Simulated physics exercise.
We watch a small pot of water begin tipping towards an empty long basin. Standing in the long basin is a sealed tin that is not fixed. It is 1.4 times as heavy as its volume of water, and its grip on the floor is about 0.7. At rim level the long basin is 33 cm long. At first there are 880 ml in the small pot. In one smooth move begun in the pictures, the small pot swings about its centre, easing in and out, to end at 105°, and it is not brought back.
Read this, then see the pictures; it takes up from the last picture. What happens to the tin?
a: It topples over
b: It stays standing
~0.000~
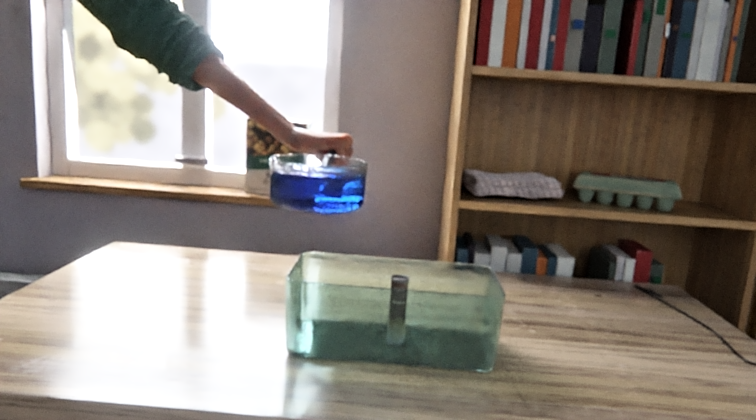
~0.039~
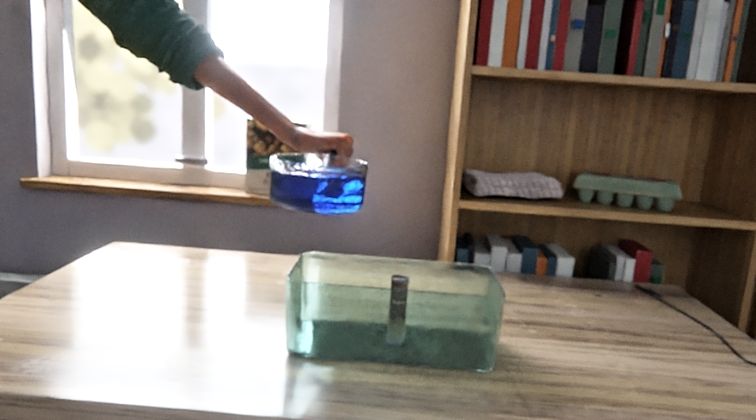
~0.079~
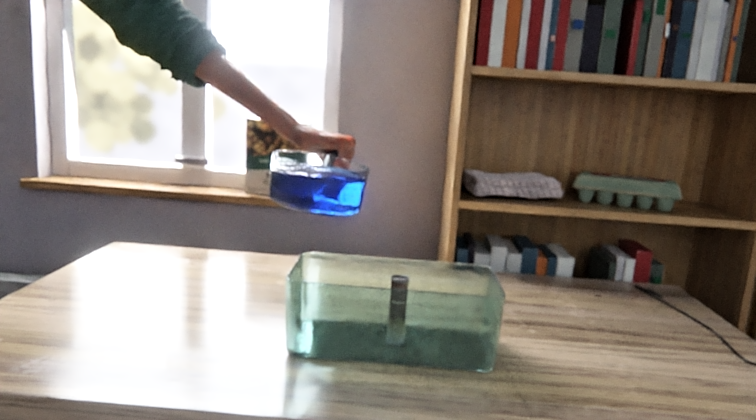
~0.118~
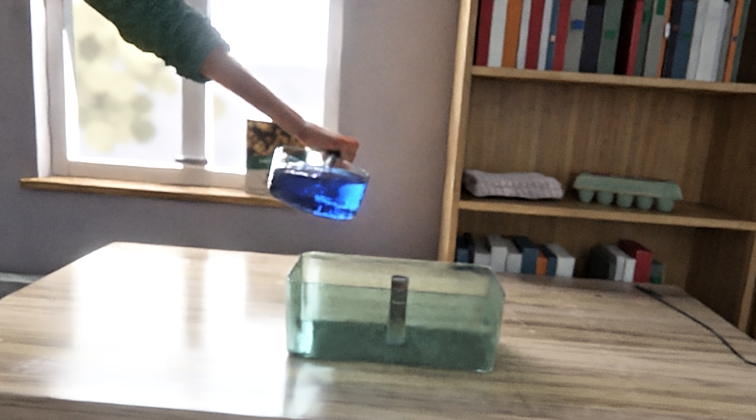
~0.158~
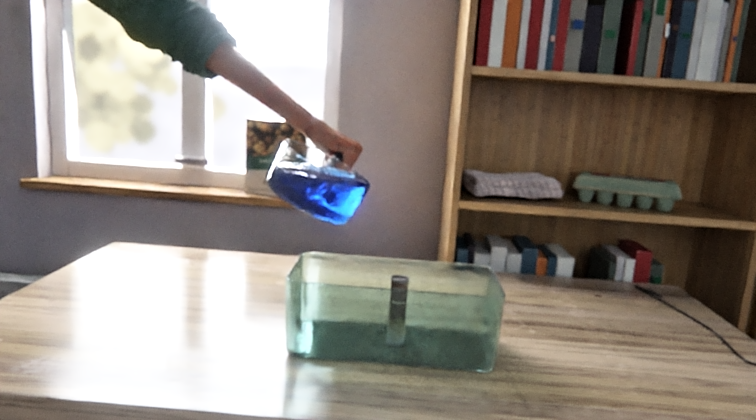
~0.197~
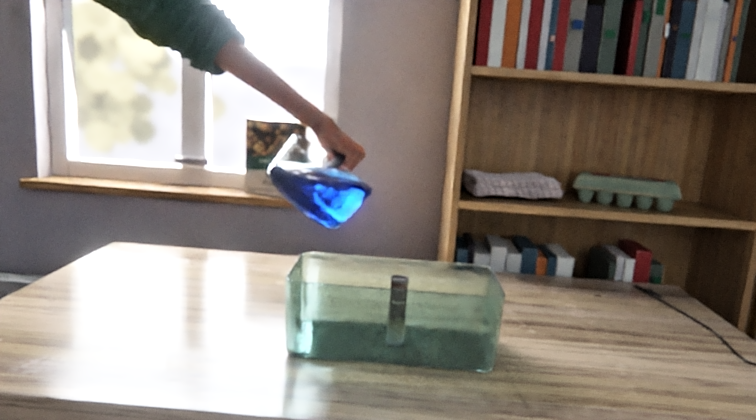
It topples over.
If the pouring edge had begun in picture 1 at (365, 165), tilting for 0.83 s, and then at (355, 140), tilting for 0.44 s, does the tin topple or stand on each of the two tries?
In the first try it remains standing; in the second it comes down.
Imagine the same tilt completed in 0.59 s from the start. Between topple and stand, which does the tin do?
The tin tips over.
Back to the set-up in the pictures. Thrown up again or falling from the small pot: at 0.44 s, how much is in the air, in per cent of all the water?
I'd say close to 46 per cent.
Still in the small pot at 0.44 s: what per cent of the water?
Close to 20 in a hundred.
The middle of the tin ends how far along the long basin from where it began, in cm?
The tin's middle ends up about 8.5 cm along the basin.
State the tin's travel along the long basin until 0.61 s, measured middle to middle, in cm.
About 2 cm.
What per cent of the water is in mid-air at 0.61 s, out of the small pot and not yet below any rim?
I'd put it at about 5 per cent of the liquid.
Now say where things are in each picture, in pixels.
It leans 0°; its right rim is at (366, 165); the water meets the walls at (274, 167) and (365, 174); the long basin's rim runs from (295, 266) to (498, 282); the tin's top is at (400, 281), in the first frame.
It leans 2°; its right rim is at (367, 166); the water meets the walls at (275, 167) and (365, 175), in the second frame.
It leans 7°; its right rim is at (368, 171); the water meets the walls at (276, 166) and (366, 176), in the third frame.
It leans 14°; its right rim is at (369, 178); the water meets the walls at (276, 166) and (367, 178), in the fourth frame.
It leans 25°; its right rim is at (369, 187); the water meets the walls at (275, 165) and (370, 181), in the fifth frame.
It leans 37°; its right rim is at (367, 197); the water meets the walls at (274, 162) and (363, 187); 4 per cent is over the edge, in the sixth frame.
Then, 0.44 s in, the tilt is 102° and 19 per cent is still to pour; the tin stands where it began.
Then, 0.61 s in, the tilt is 105° and 4 per cent is still to pour; the tin leans 7°.
Then, 0.79 s in, the tilt is 105° and 0 per cent is still to pour; the tin leans 43°.
Then, 0.99 s in, the tilt is 105° and 0 per cent is still to pour; the tin lies on its side.
Finally, the tin lies on its side.
